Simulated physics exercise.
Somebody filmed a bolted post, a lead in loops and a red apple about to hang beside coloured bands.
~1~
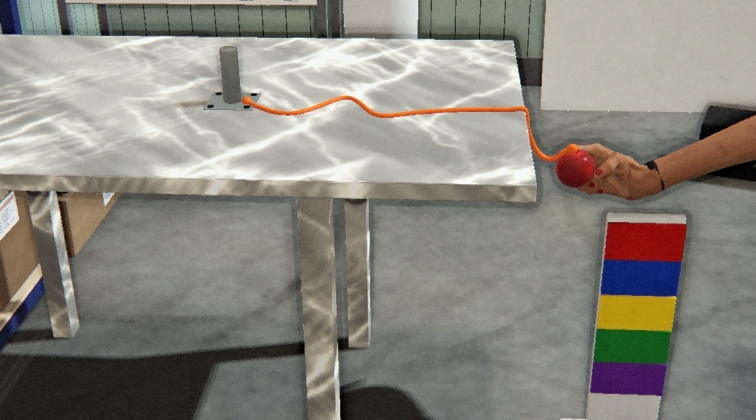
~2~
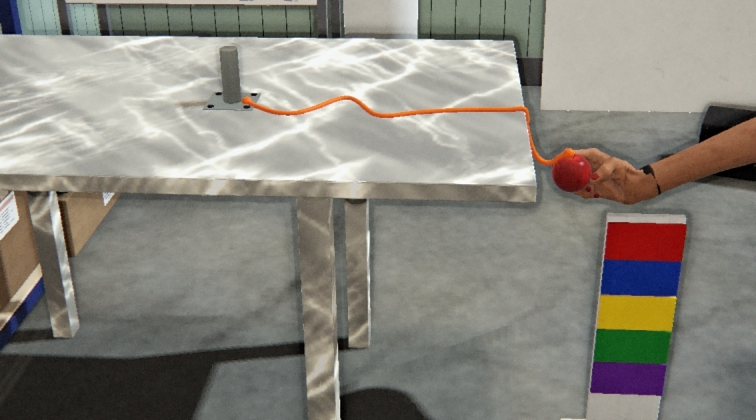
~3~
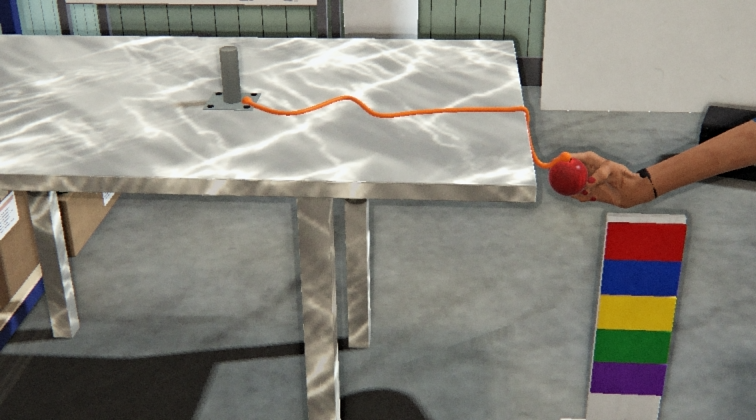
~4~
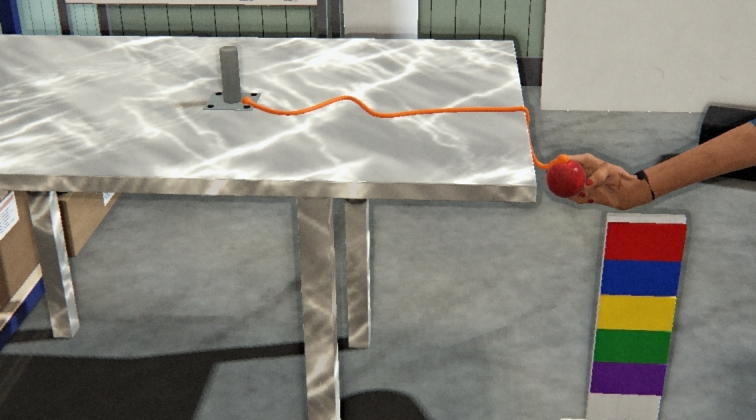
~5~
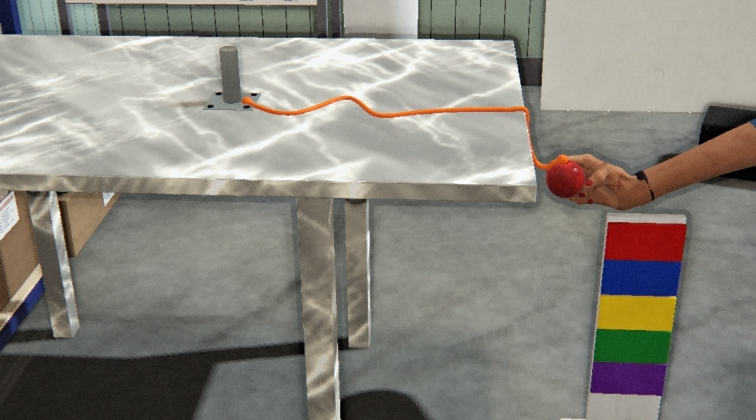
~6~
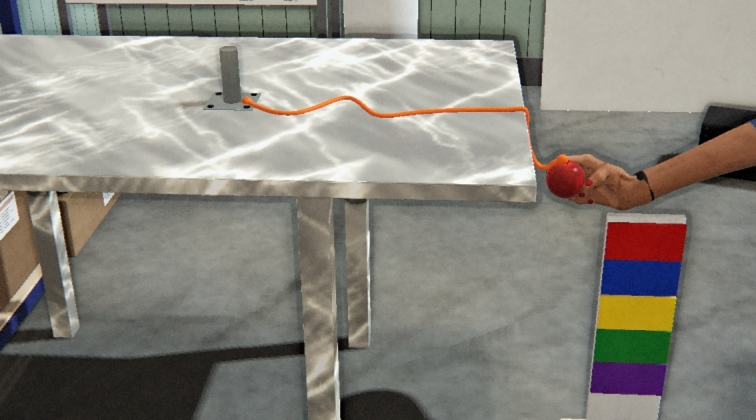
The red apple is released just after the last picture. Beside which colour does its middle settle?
Its centre hangs level with the blue band.
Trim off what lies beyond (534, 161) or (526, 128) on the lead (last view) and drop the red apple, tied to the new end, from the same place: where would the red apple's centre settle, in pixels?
Try by try, around (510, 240) and (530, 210).
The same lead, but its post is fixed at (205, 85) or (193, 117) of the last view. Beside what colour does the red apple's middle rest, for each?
Try by try: Red; red.
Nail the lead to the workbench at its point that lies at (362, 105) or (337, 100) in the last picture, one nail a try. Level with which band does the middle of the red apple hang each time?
It would be red; red.
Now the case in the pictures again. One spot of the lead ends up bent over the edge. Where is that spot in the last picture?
Near (465, 110).
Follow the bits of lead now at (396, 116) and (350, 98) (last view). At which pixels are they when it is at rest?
Near (457, 110) and (380, 107).
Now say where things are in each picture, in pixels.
Red apple (576, 169); red (645, 243); blue (641, 279); yellow (637, 314); green (632, 348); purple (628, 380), in the first frame.
Red apple (572, 173); lead through (269, 111) (332, 102) (376, 115) (451, 111) (525, 118), in the second frame.
Red apple (568, 177), in the third frame.
Red apple (566, 179); lead through (269, 111) (332, 102) (376, 115) (451, 111) (525, 118), in the fourth frame.
Red apple (566, 179), in the fifth frame.
Red apple (566, 179); lead through (269, 111) (332, 102) (376, 115) (451, 111) (525, 118), in the sixth frame.
Early on, apple near (494, 258); level with blue.
Midway, apple near (539, 267); level with blue.
Finally, apple near (521, 270); level with blue. Its middle rests at the blue band.
